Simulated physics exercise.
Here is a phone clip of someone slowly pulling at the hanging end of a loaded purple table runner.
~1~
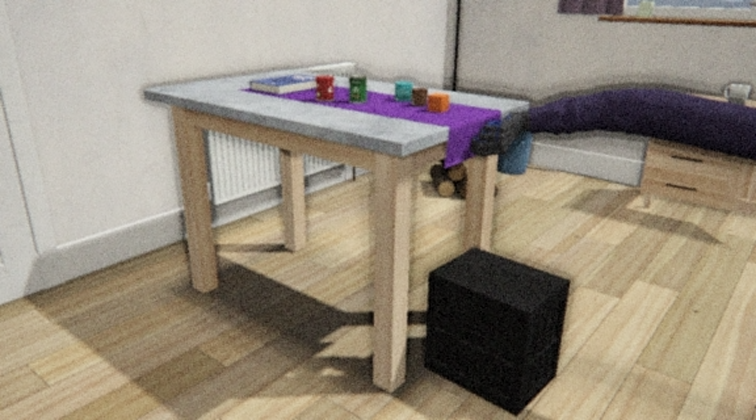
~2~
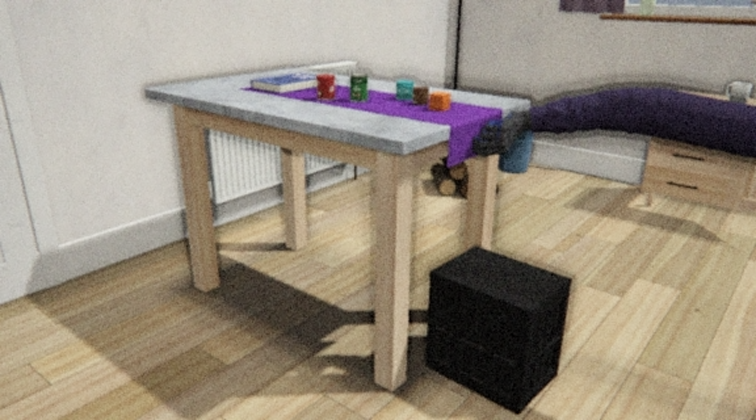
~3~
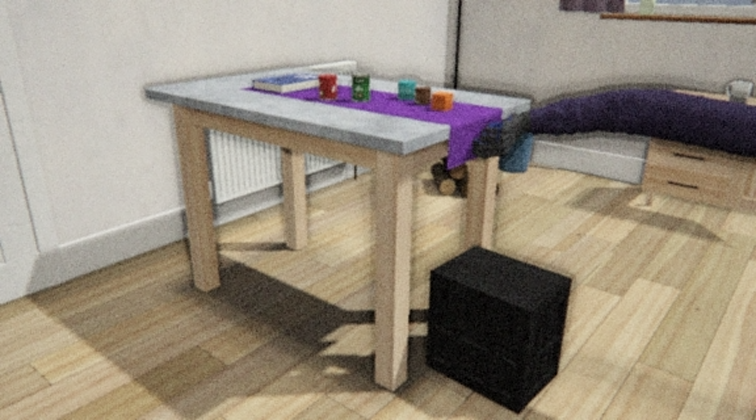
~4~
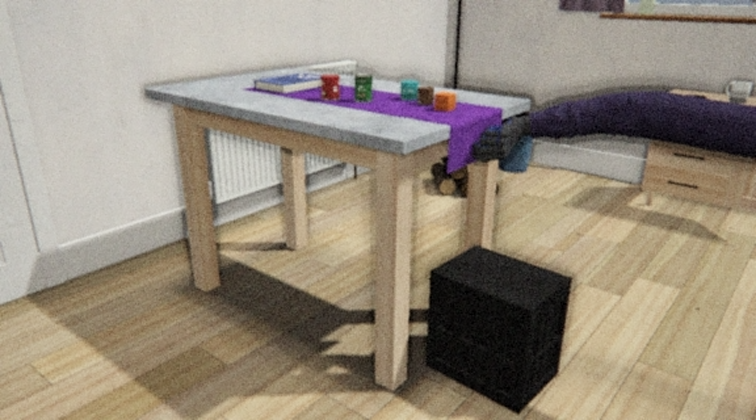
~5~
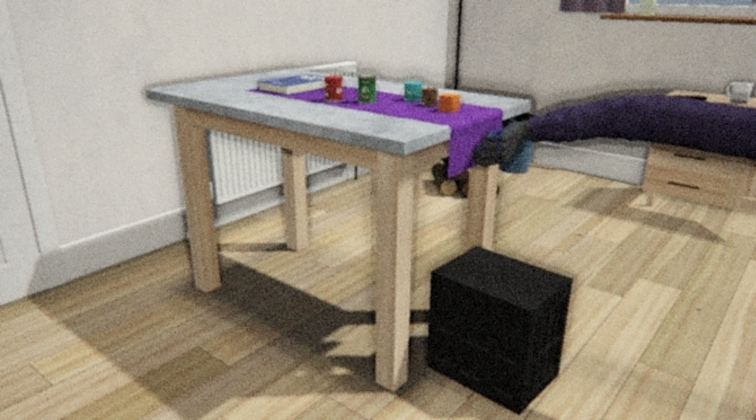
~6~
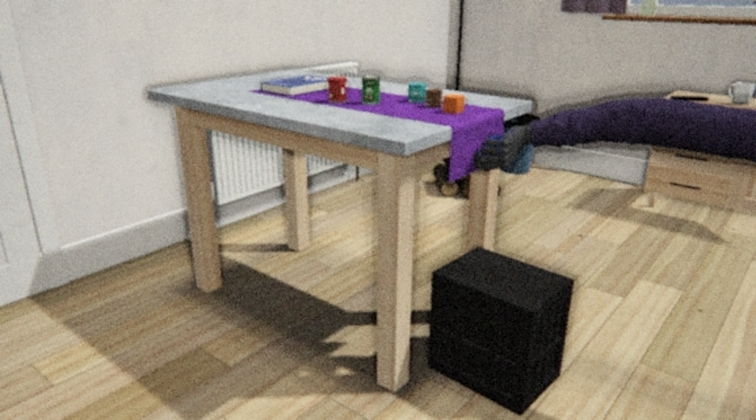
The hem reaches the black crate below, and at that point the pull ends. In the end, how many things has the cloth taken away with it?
The cloth has taken away three things.
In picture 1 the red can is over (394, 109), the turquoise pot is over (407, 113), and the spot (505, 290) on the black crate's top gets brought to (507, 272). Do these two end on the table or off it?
The red can? Lost. The turquoise pot? Lost.
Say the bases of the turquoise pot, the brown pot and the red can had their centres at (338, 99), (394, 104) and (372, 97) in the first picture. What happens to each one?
In the end the turquoise pot rides it out, while the brown pot gets dislodged and the red can rides it out.
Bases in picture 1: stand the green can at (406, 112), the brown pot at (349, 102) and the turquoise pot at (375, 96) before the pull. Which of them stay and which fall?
Record - green can lost; brown pot retained; turquoise pot retained.
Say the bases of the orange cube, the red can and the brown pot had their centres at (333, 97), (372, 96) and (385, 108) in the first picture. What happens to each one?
Start with the orange cube, which is kept; next the red can, which is kept; last the brown pot, which is lost.
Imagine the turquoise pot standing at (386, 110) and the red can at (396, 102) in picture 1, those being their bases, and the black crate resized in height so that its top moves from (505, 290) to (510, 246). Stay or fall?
Outcome for the turquoise pot: It stays. Outcome for the red can: It stays.
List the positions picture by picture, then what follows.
Hem (445, 168); orange cube (439, 95); brown pot (420, 89); turquoise pot (404, 83); green can (358, 75); red can (325, 77); top of the crate (505, 290), in the first picture.
Hem (447, 167); orange cube (440, 93), in the second picture.
Hem (447, 170); brown pot (423, 88), in the third picture.
Hem (447, 173); turquoise pot (410, 82); top of the crate (507, 287), in the fourth picture.
Hem (448, 178); green can (367, 75), in the fifth picture.
Hem (449, 182); orange cube (454, 96); brown pot (434, 90); turquoise pot (417, 84); green can (371, 76); red can (337, 78), in the sixth picture.
Soon after, hem near (474, 231); orange cube and brown pot gone.
Then, hem on the crate; orange cube, brown pot and turquoise pot gone.
At rest, hem on the crate; orange cube, brown pot and turquoise pot gone. It carries off three.
